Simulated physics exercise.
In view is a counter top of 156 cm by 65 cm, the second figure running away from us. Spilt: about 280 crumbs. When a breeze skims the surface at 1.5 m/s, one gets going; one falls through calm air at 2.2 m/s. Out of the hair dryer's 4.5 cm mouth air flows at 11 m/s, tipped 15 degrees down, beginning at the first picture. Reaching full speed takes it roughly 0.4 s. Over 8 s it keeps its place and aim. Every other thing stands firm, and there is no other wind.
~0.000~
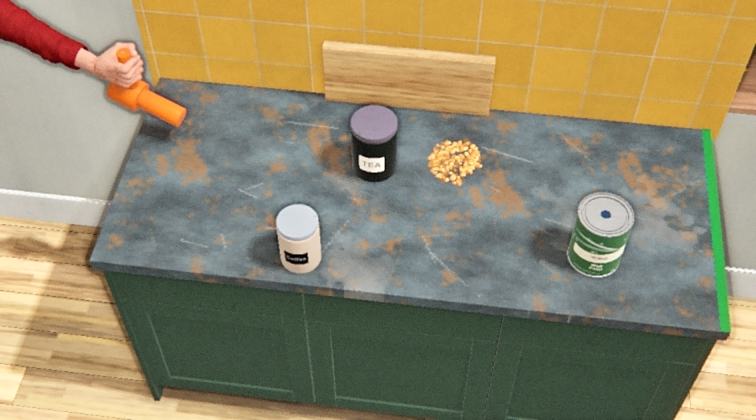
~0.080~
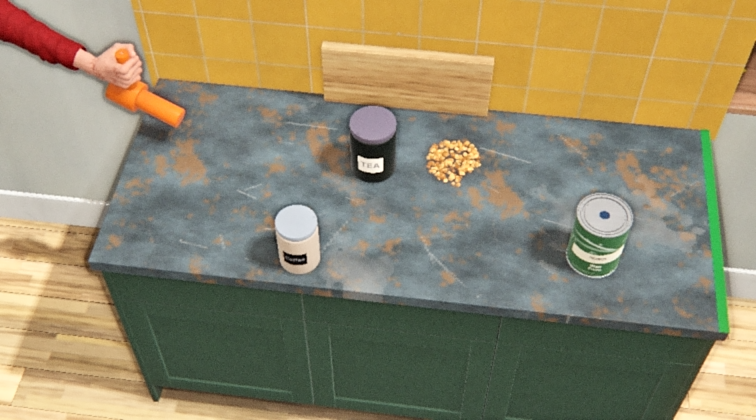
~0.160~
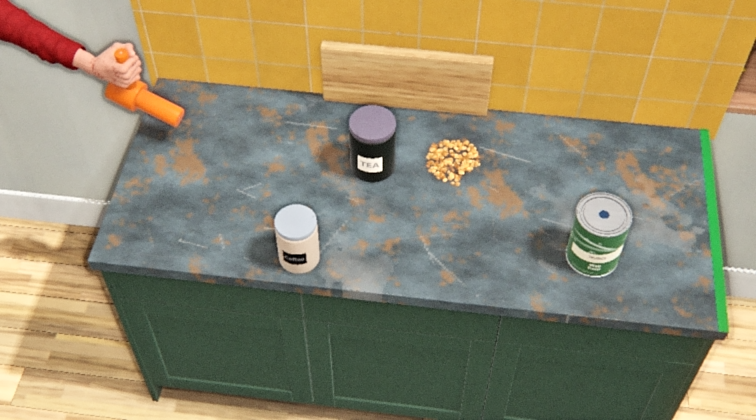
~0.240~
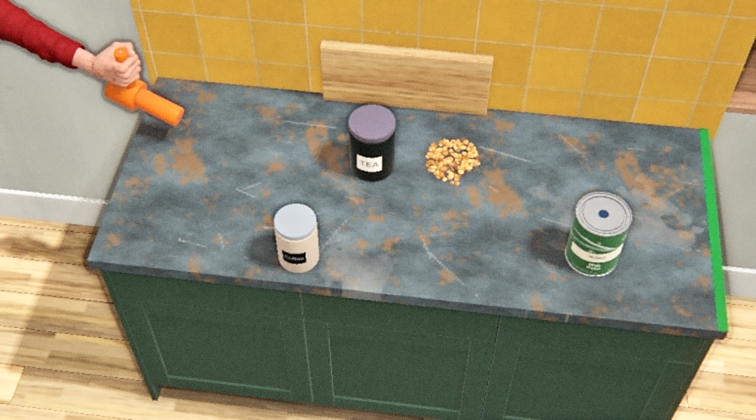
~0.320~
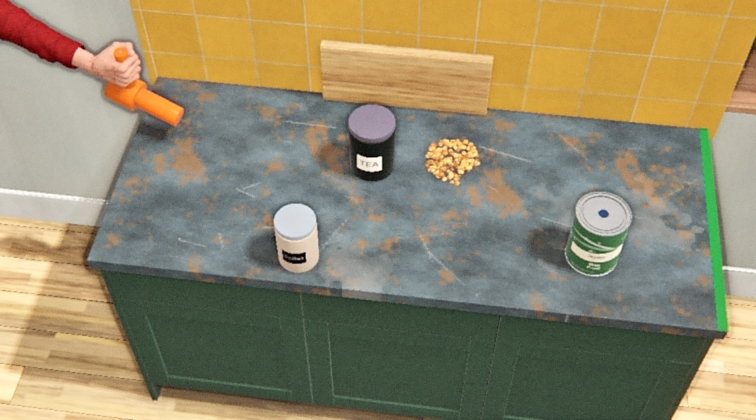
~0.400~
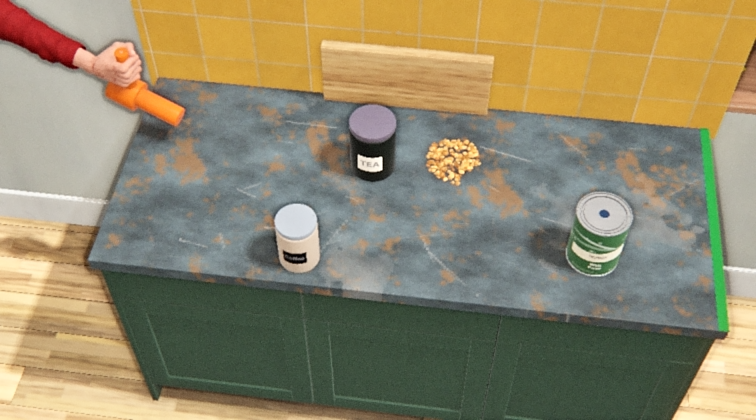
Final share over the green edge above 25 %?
Quarter not exceeded.
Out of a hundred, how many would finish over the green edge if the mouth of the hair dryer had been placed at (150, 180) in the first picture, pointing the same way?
The share would be near 0 %.
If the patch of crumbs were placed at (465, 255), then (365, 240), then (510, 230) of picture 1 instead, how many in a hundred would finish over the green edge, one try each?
Roughly 2 %, then 0 %, then 60 %.
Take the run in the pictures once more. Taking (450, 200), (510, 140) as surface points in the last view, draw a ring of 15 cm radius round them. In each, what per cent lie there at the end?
Estimates in listed order: 40 %; 30 %.
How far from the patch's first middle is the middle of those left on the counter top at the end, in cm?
Distance: Approx. 0 cm.
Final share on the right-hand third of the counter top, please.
Share at the end: Close to 5 %.
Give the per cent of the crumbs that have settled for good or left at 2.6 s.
Near 60 %.
After 1.6 s the count stands so, 0 % are over the green edge; the middle of those still in play is near (451, 159).
After 2.6 s the count stands so, 0 % are over the green edge; the middle of those still in play is near (453, 156).
After 4.4 s the count stands so, 0 % are over the green edge; the middle of those still in play is near (453, 156).
After 8.0 s, at the end, 0 % are over the green edge; the middle of those still in play is near (456, 156).
